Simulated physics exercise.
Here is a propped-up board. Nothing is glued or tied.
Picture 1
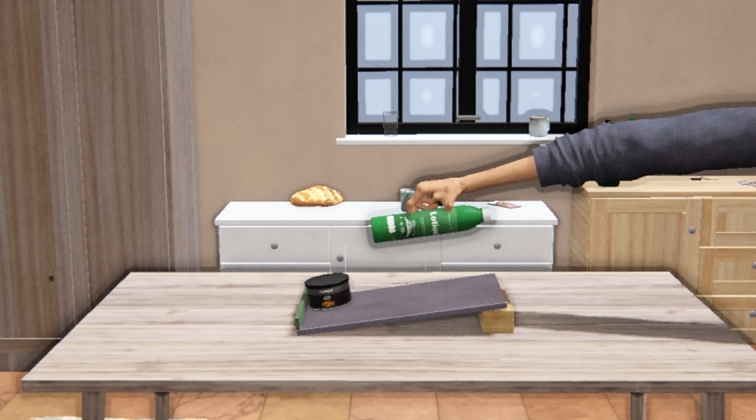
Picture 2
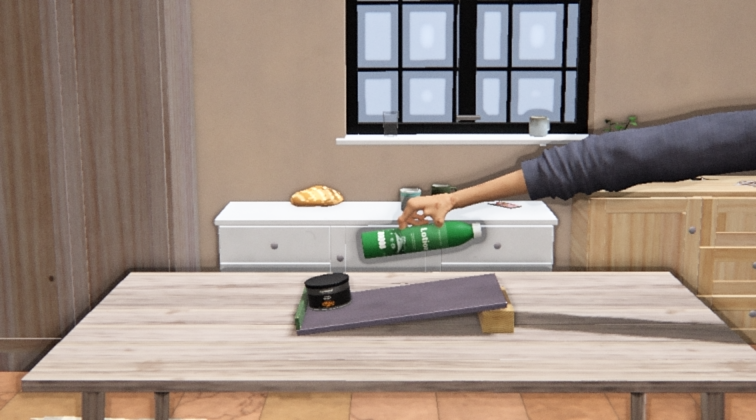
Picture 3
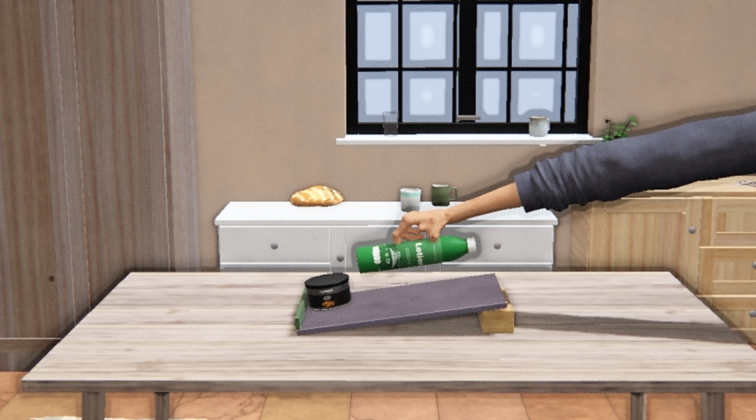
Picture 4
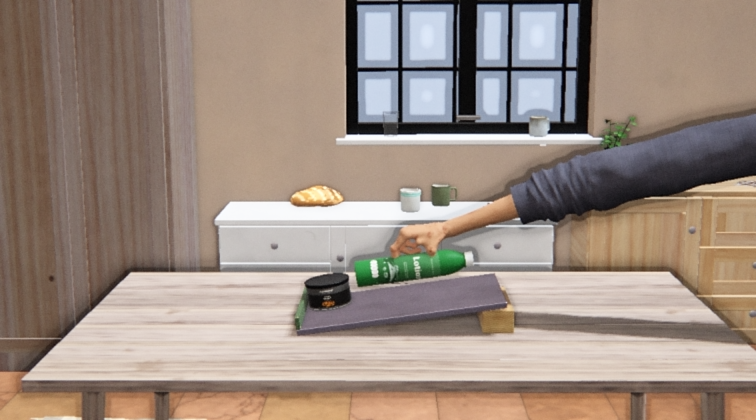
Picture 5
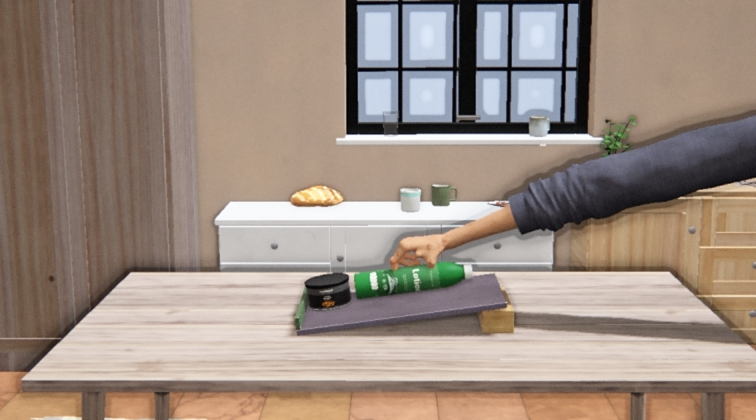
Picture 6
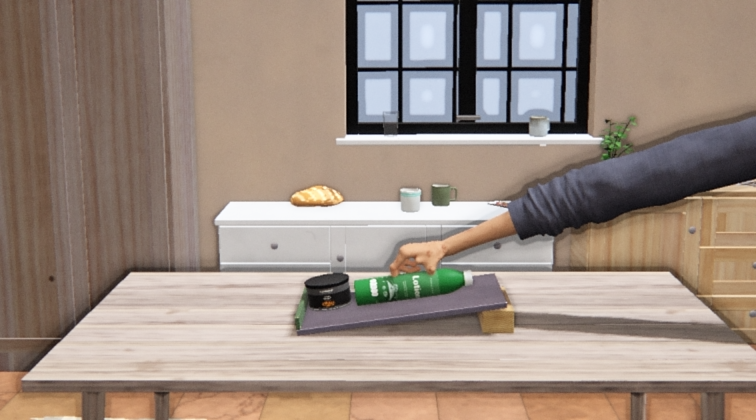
A hand lowers a green bottle onto a sloped board beside a black tub.
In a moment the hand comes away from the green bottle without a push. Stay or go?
Outcome: The green bottle remains at rest.
Then, 0.30 s after the last picture, nothing has stirred.
Then, 0.70 s after the last picture, green bottle resting near (413, 286).
At rest, both in place. Seen from the same camera at the end, green bottle near (413, 286). The green bottle stays where it is put.
